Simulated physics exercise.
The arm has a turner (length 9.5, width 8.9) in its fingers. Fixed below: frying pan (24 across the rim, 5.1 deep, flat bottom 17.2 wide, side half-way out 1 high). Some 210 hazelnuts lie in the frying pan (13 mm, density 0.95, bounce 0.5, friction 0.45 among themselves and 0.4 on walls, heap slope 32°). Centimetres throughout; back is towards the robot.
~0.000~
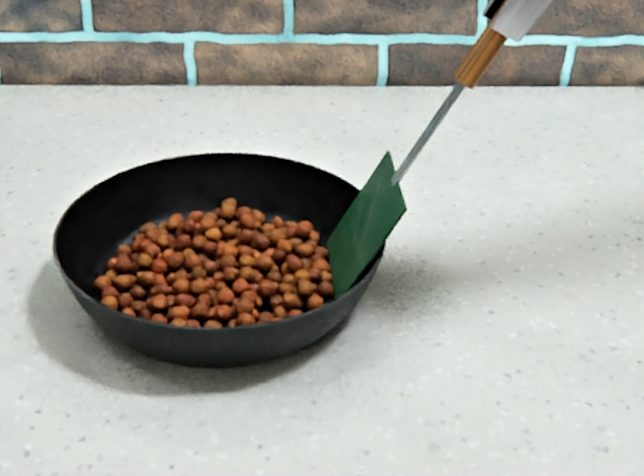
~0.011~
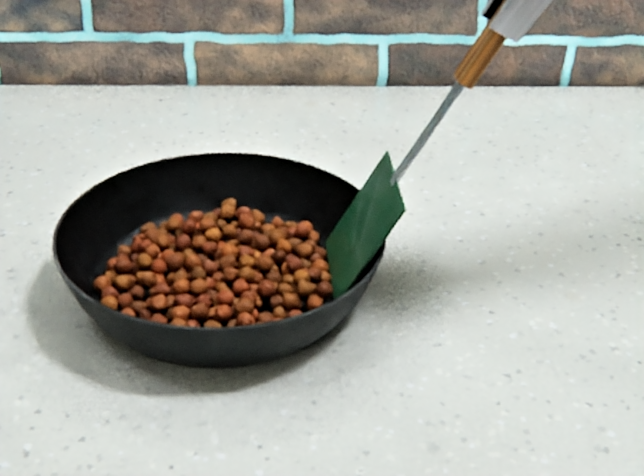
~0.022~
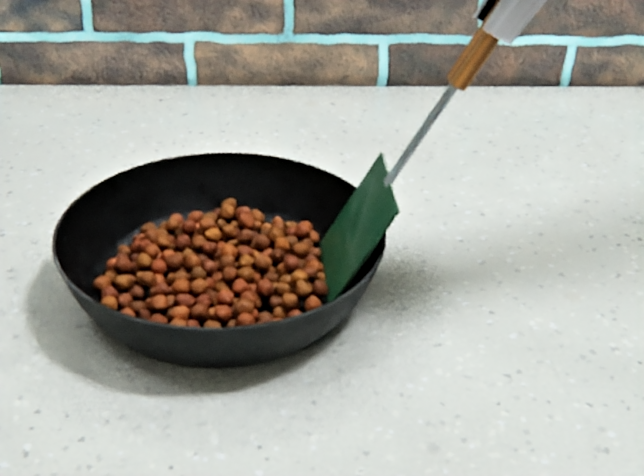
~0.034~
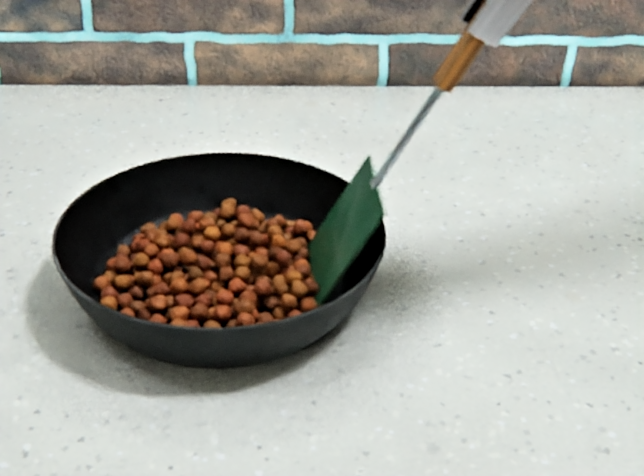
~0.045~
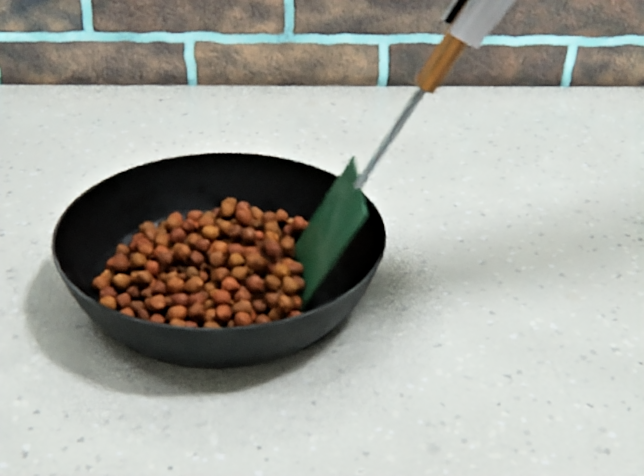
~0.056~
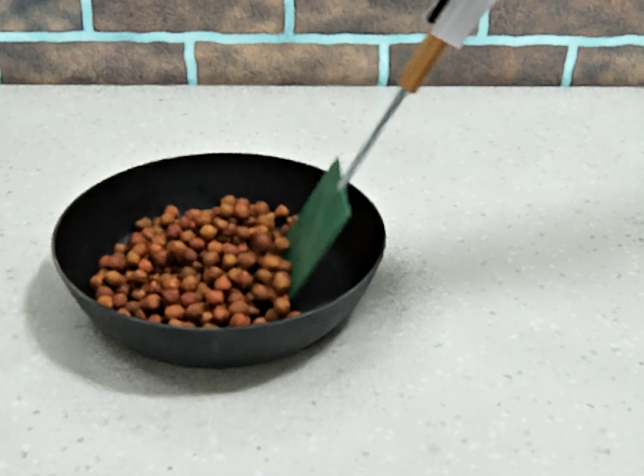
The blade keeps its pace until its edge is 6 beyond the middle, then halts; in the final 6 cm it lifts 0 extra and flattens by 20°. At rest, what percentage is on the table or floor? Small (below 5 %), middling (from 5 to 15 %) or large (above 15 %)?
Answer: Small; below 5 % of the hazelnuts finish on the table or floor.
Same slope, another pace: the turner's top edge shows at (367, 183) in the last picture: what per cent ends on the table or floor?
Some 0 per cent.
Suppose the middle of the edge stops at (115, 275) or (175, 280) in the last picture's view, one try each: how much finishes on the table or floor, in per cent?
About 10 and 0 per cent.
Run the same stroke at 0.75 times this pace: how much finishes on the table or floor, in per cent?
Some 0 per cent.
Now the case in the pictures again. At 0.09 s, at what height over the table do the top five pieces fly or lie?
Roughly 5 cm.
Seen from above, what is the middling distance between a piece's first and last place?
Roughly 4 cm.
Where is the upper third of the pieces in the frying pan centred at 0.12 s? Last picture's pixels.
At about (184, 249).
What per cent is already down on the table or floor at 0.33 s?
About 2 per cent.
After 0.09 s, sloping 62°, highest piece 5 above the table; 209 in the frying pan.
After 0.12 s, sloping 55°, highest piece 5 above the table; 209 in the frying pan.
After 0.33 s, sloping 42°, highest piece 5 above the table; 205 in the frying pan, 3 on the table or floor, 1 on the blade or in flight.
After 1.38 s, sloping 42°, highest piece 5 above the table; 205 in the frying pan, 4 on the table or floor.
In the end, 205 in the frying pan, 4 on the table or floor. That is 2 % on the table or floor.
